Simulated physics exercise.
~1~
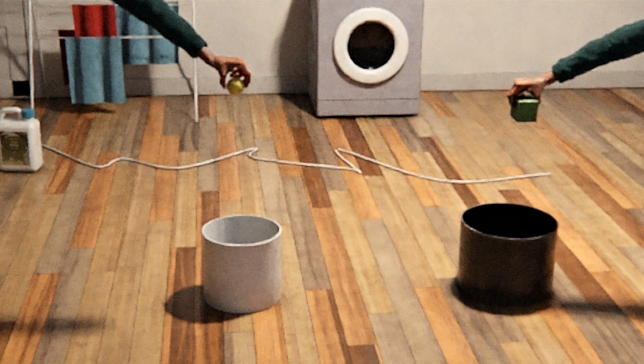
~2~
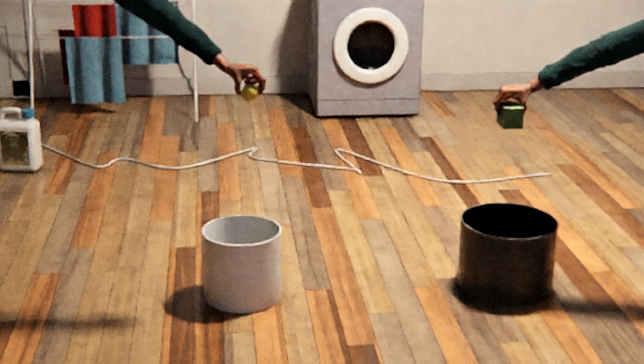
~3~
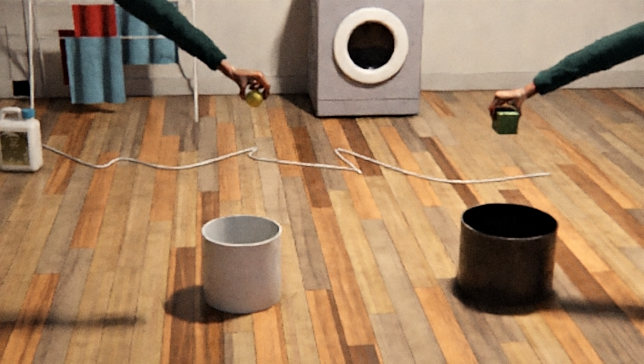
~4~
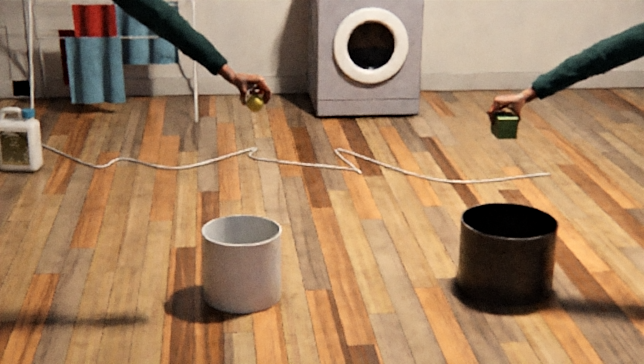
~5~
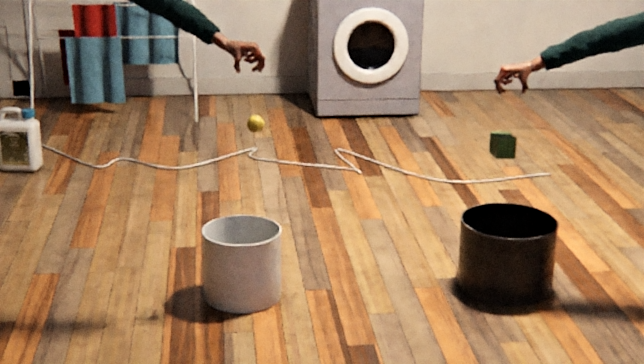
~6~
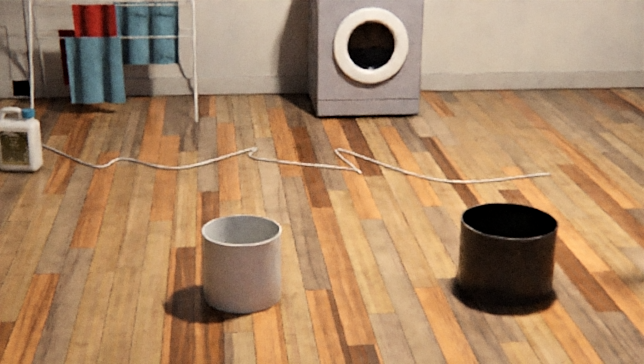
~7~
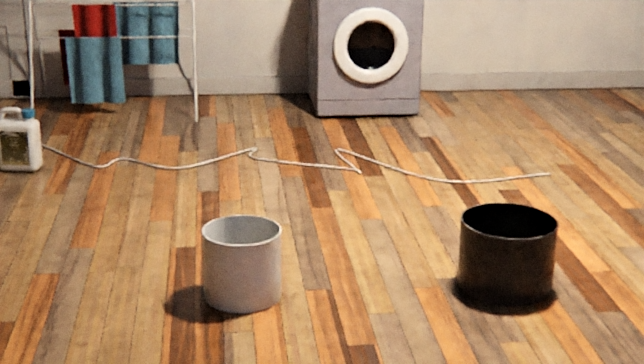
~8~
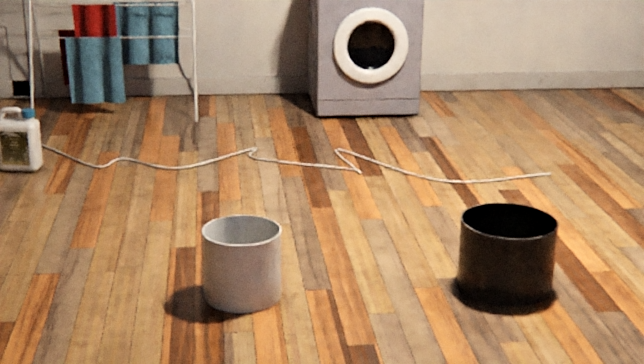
Two arms in dark green sleeves reach in from the left and right edges of a room with a plank floor, seen from the front and slightly above, one holding a small yellow lemon and the other a green block. Below them stand a pale grey bucket on the left and a black bucket on the right, with a washing machine, a drying rack, a white jug and a loose cord behind. The hands shift slightly inward and lower the objects a little. Both then open and draw back, and the lemon and block fall. Finally, both have dropped into the buckets, out of sight, and the arms are gone.
